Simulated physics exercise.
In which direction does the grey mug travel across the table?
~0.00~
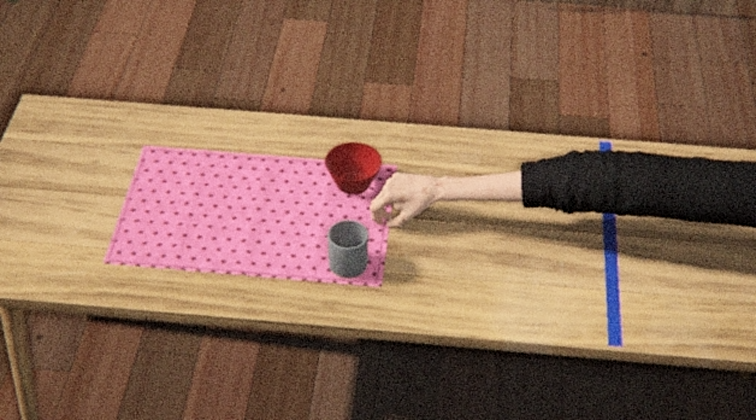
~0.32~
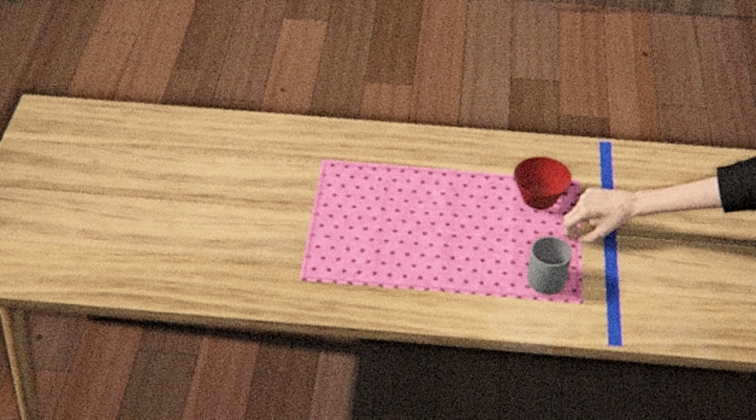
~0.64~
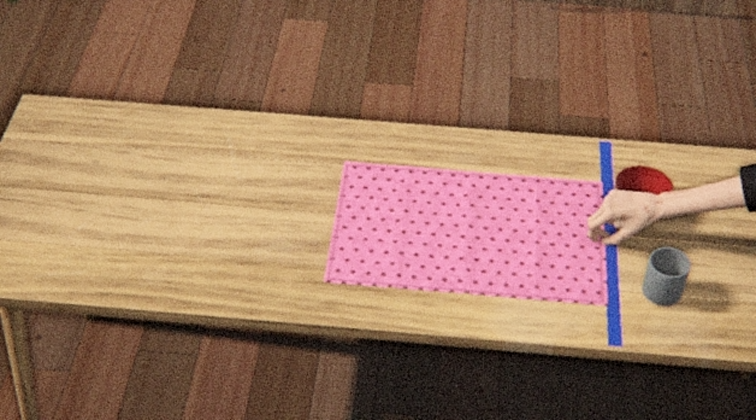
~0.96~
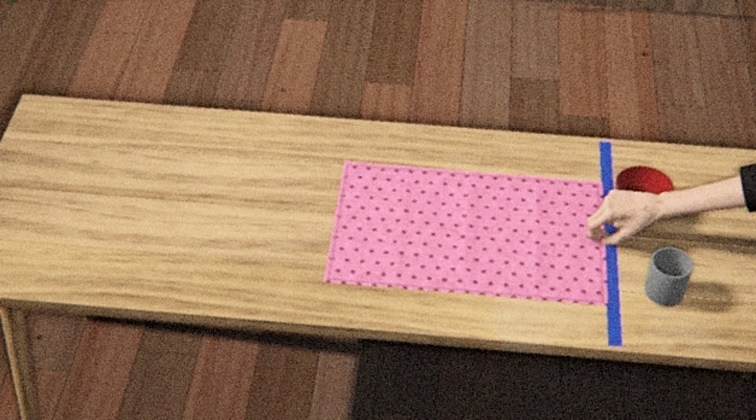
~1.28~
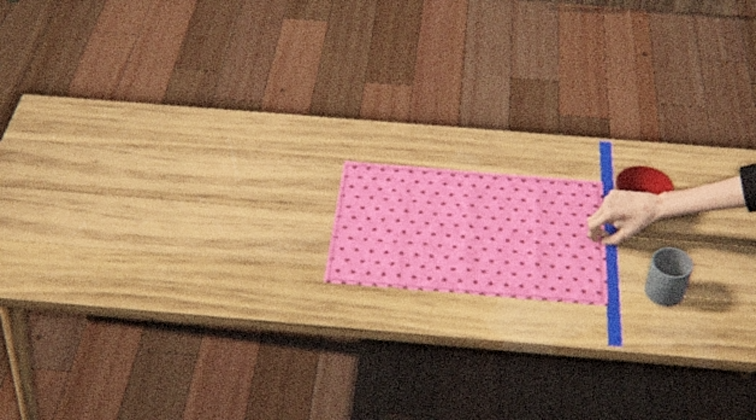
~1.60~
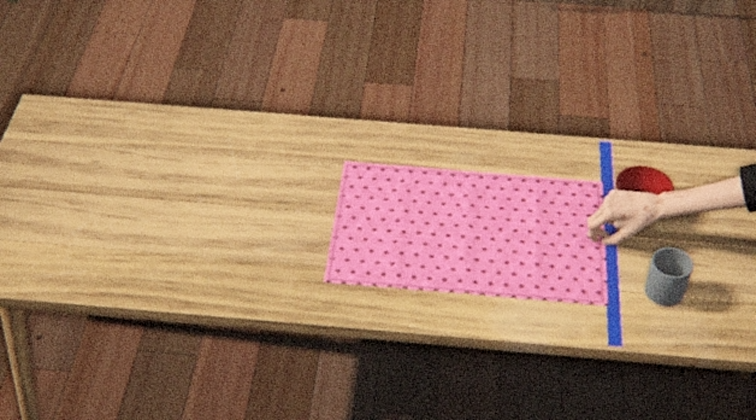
The grey mug moves to the right, first riding on the pink cloth and then ending up past the blue tape line.
The video shows a hand pulling a pink dotted table runner, with a red bowl and a grey mug on it, rightward across a wooden table. The cloth stops at a blue tape line, while the mug and bowl slide off its front edge and come to rest beyond the tape.
